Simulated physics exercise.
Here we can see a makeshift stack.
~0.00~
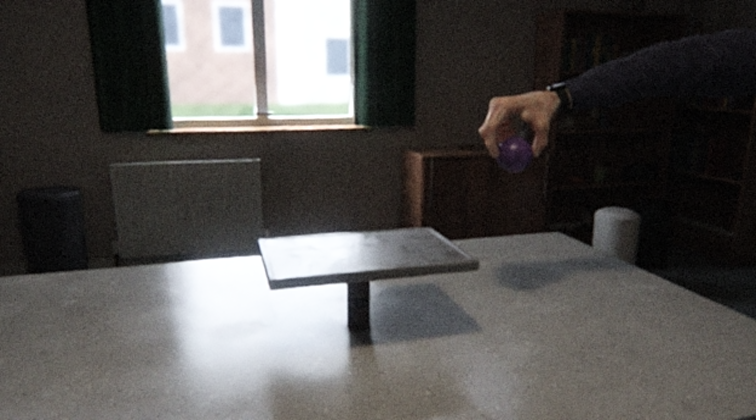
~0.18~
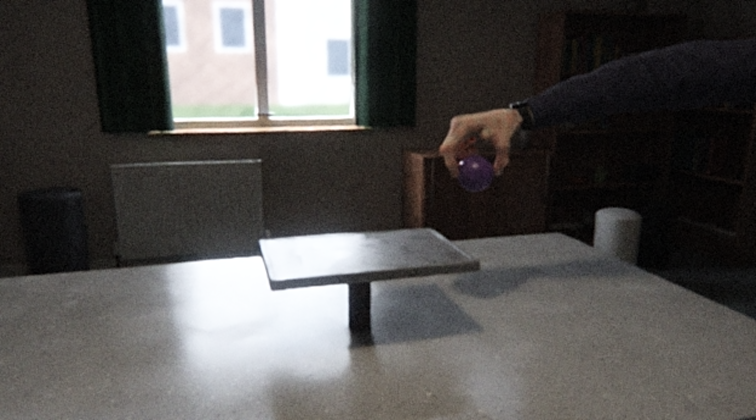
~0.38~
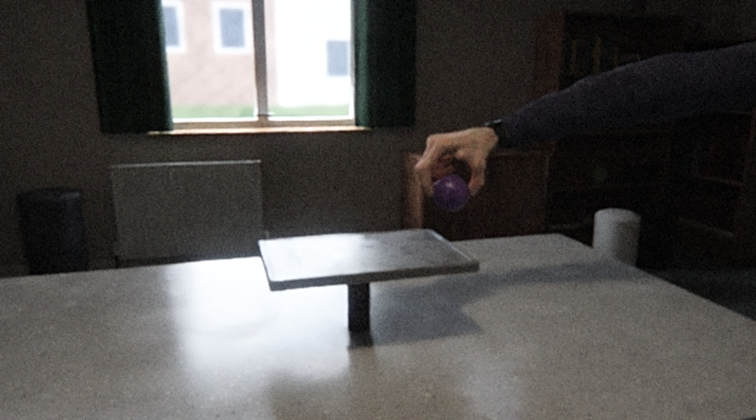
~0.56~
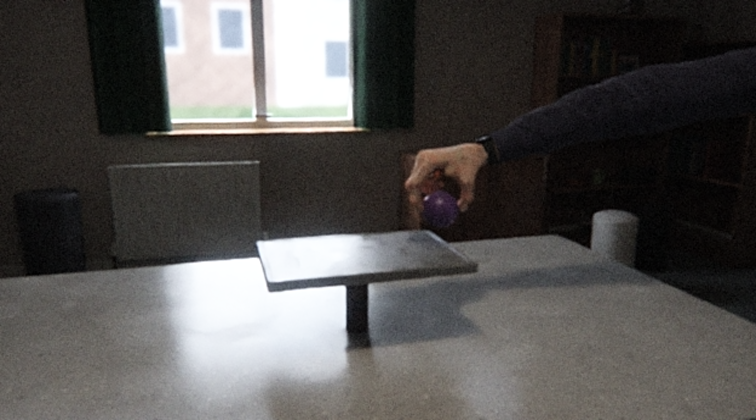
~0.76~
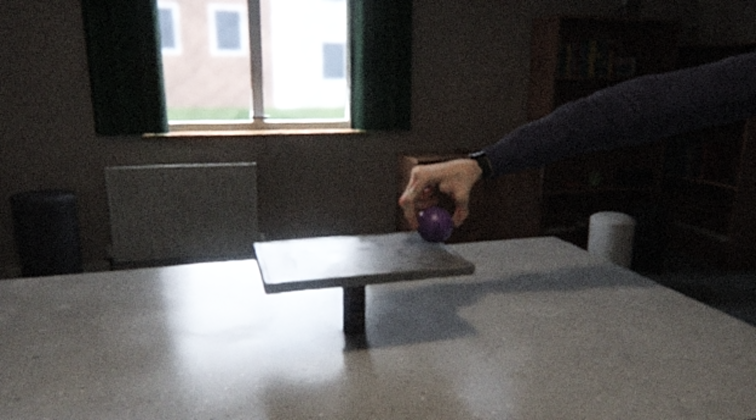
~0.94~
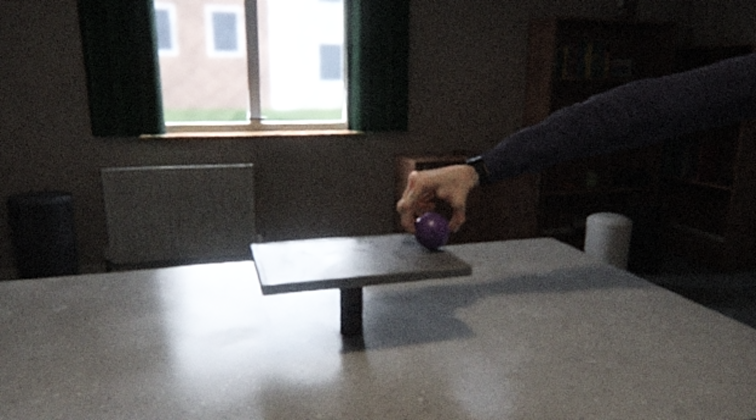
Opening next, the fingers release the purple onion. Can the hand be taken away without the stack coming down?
Unstable.
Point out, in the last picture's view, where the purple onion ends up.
At about (463, 302).
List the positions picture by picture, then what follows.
In the first picture, still above its spot; purple onion (514, 155); brown shaker (358, 293).
In the second picture, still above its spot; purple onion (475, 173); brown shaker (359, 294).
In the third picture, still above its spot; purple onion (451, 193); brown shaker (359, 295).
In the fourth picture, still above its spot; purple onion (440, 210); brown shaker (357, 296).
In the fifth picture, still above its spot; purple onion (435, 225); brown shaker (354, 297).
In the sixth picture, in place under the hand; purple onion (432, 231); brown shaker (351, 299).
After 1.24 s, purple onion now fallen; grey lid tipped 31° from how it was.
After 1.44 s, grey lid tipped 40° from how it was; brown shaker tipped 15° from how it was.
After 1.54 s, grey lid now fallen; brown shaker tipped 72° from how it was.
After 1.64 s, brown shaker now fallen.
By the end (2.0 s), fallen, brown shaker, grey lid and purple onion. Seen from the same camera at the end, purple onion near (463, 302). The stack loses its balance.
